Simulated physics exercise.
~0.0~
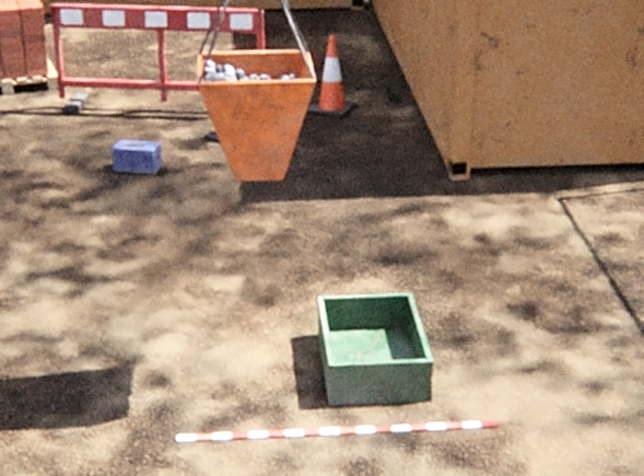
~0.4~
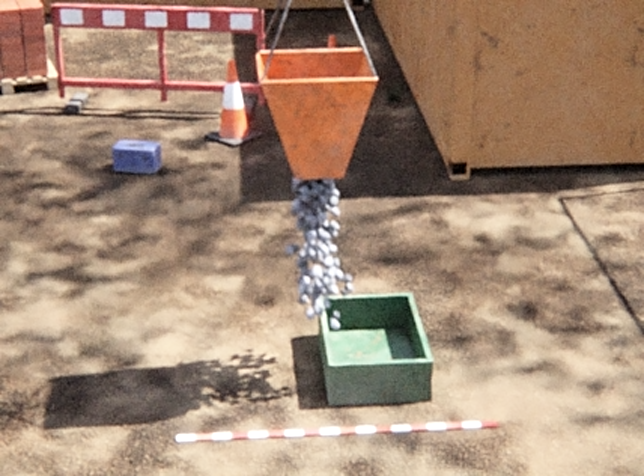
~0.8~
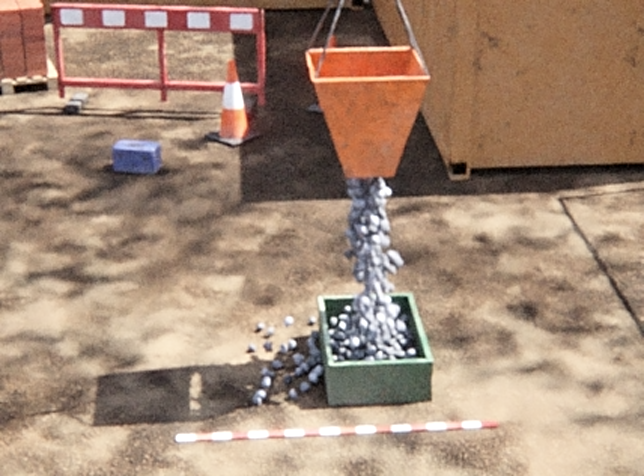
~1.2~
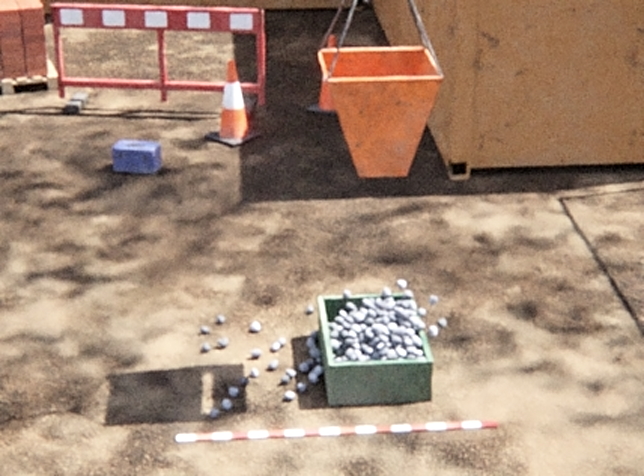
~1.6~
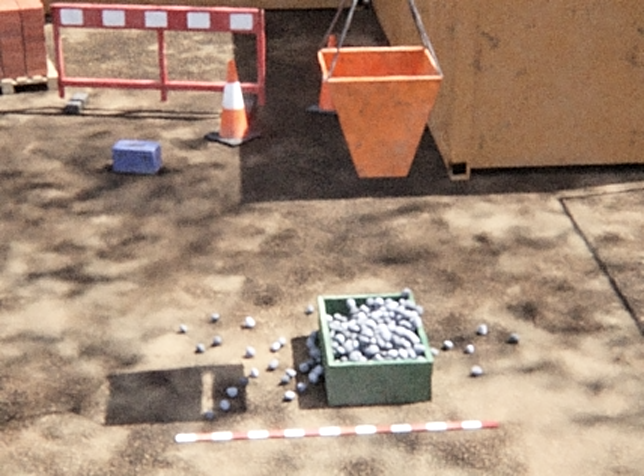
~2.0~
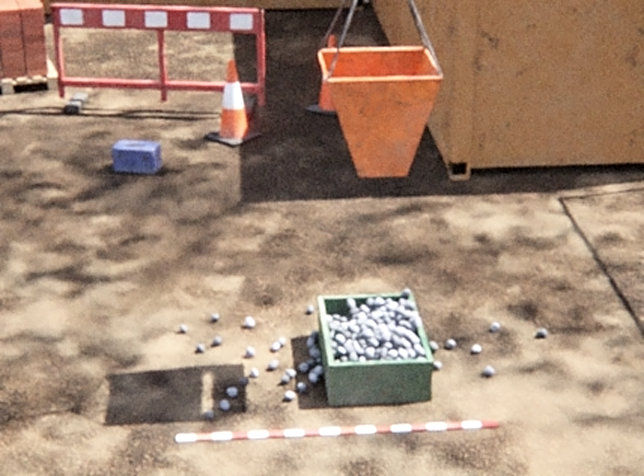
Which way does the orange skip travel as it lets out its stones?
The orange skip travels to the right, and then hangs still once it is empty.
